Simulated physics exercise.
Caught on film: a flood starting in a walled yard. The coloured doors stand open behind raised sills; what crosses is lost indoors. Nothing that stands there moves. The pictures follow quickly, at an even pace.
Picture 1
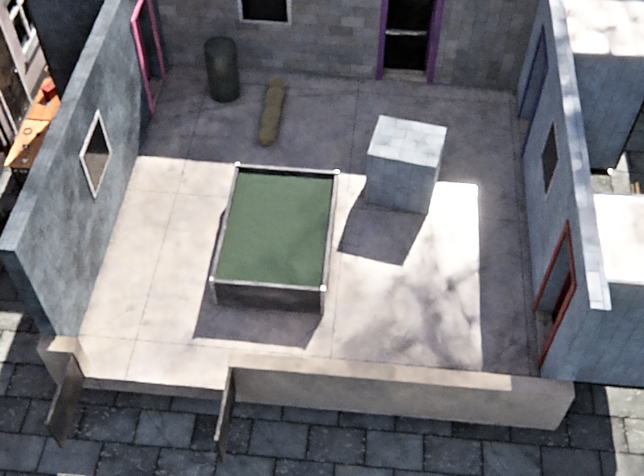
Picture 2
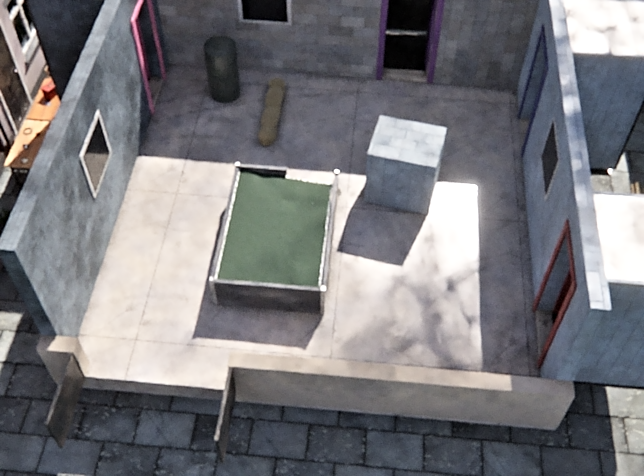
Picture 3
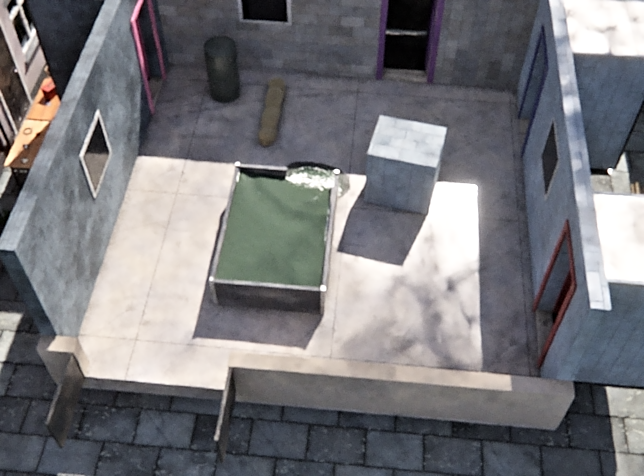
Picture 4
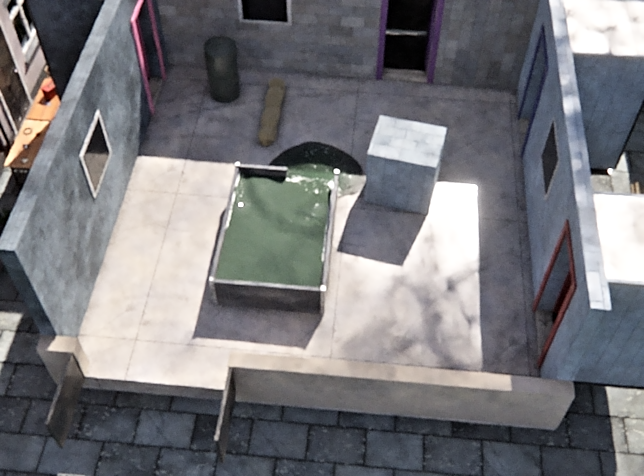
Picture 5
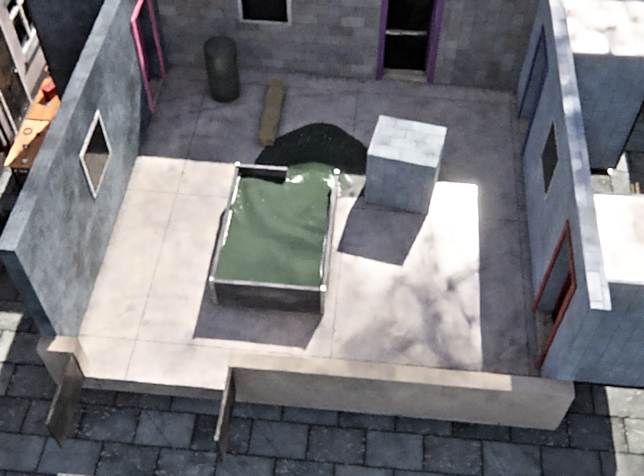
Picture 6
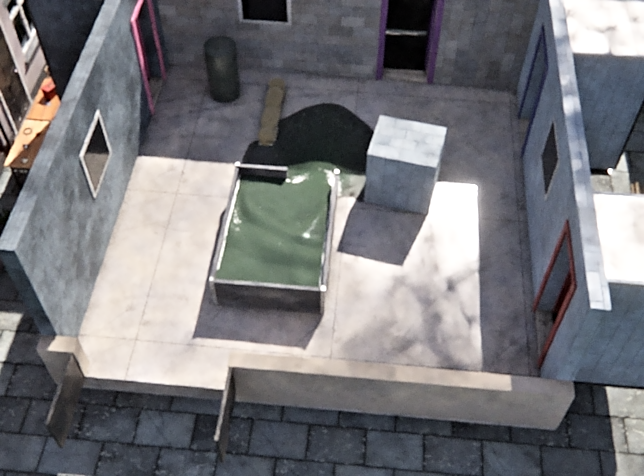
In a walled yard with coloured doors, green water sat still in a tank, then poured out through a gap on the far side and spread in a dark pool across the floor behind it.
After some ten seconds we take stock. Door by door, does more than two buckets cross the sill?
One by one: The blue door lets in a lot; the purple door lets in a lot; the pink door admits no more than that; the red door admits no more than that.
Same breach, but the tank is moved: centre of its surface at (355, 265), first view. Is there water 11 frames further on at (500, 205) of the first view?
Verdict: Wet.
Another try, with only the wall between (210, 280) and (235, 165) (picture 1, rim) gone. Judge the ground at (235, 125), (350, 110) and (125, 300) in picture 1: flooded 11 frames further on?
In turn: No water, clear, awash.
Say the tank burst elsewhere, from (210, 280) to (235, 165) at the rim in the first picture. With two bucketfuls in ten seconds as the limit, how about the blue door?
In short: The blue one is under.
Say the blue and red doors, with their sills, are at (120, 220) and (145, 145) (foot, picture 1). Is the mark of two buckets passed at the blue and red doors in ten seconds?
Then: Blue door is under, red door is under.
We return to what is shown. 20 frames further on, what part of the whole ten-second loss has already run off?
Roughly 25 per cent.
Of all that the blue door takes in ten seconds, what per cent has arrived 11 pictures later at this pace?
I make it 0 per cent.
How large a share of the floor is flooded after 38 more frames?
Roughly 55 per cent.
A moment on, water covers 15 % of the floor; the blue door not reached, the purple door not reached, the pink door not reached, the red door not reached.
Next, water covers 25 % of the floor; the blue door not reached, the purple door under two buckets in, the pink door not reached, the red door not reached.
Then, water covers 30 % of the floor; the blue door wet at the sill, nothing in, the purple door over two buckets in, the pink door wet at the sill, nothing in, the red door not reached.
Later, water covers 55 % of the floor; the blue door over two buckets in, the purple door far over two buckets in, the pink door wet at the sill, nothing in, the red door wet at the sill, nothing in.
In the end, water covers 80 % of the floor; the blue door far over two buckets in, the purple door far over two buckets in, the pink door wet at the sill, nothing in, the red door wet at the sill, nothing in.
